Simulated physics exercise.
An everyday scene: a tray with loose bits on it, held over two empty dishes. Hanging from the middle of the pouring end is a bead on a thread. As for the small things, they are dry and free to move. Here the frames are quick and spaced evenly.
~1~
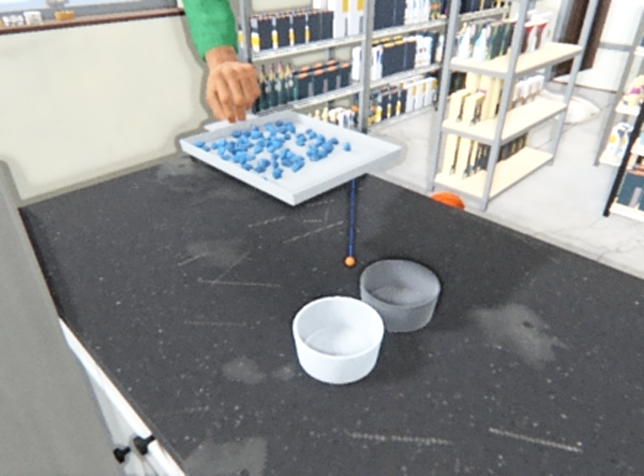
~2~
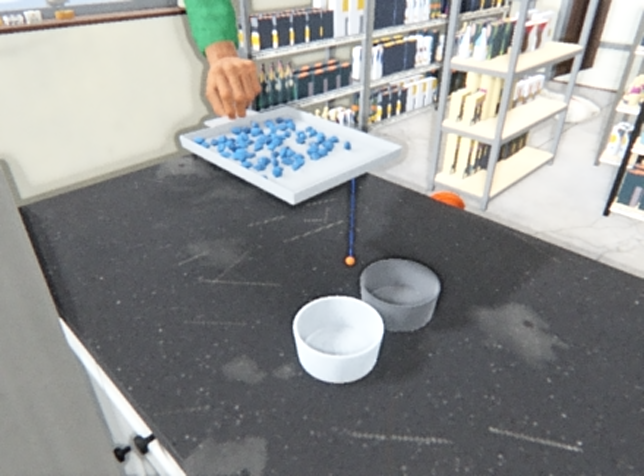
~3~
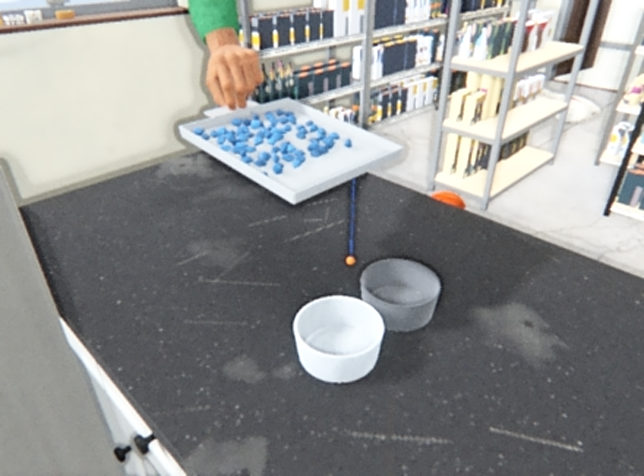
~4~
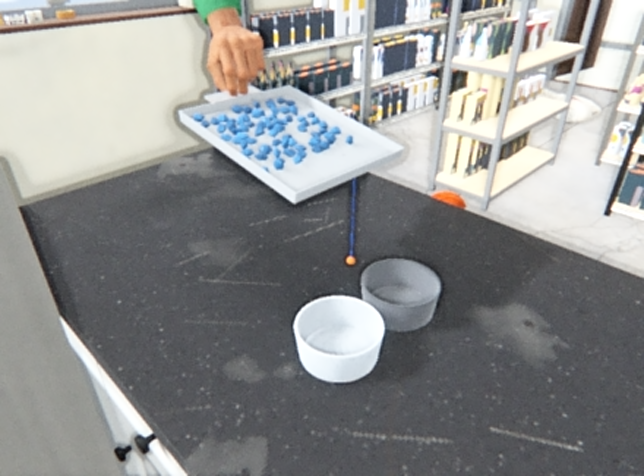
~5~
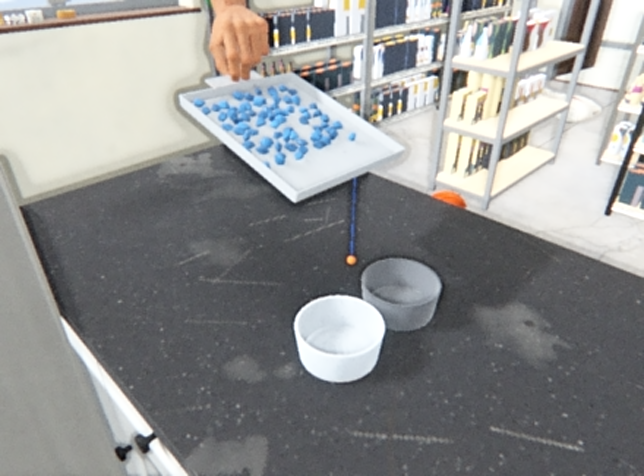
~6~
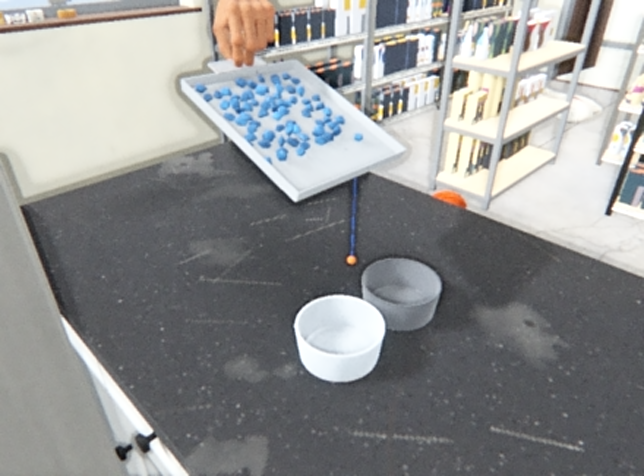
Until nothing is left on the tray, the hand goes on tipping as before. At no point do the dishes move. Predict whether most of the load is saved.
The amount caught is going to be bigger than the amount missed.
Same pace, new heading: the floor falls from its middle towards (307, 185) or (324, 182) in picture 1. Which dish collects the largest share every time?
Well, the one to the left comes out on top first, then the one to the left.
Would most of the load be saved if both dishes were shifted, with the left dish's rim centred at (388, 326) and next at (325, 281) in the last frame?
First try: Lower than half; second try: Lower than half.
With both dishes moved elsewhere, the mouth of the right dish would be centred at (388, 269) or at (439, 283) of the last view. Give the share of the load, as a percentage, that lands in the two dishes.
Respectively 70 % and 30 %.
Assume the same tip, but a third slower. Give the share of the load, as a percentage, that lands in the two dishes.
Roughly 70 in a hundred.
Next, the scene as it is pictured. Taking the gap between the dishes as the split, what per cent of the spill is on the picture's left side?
Close to 20 %.
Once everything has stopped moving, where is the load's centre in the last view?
Near (397, 309), more or less.
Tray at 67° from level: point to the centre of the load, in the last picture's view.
(357, 164).
Just after the last frame, tray tipped steeply; the larger part on the tray; about a tenth in the air.
A moment on, tray tipped past a quarter turn; roughly a quarter on the tray; about a tenth in the left dish; roughly a third in the right dish; about a tenth outside both; roughly a quarter in the air.
Further on, tray tipped past a quarter turn; roughly a quarter in the left dish; roughly half in the right dish; roughly a quarter outside both.
When it is over, tray tipped past a quarter turn; roughly a quarter in the left dish; roughly half in the right dish; roughly a quarter outside both.
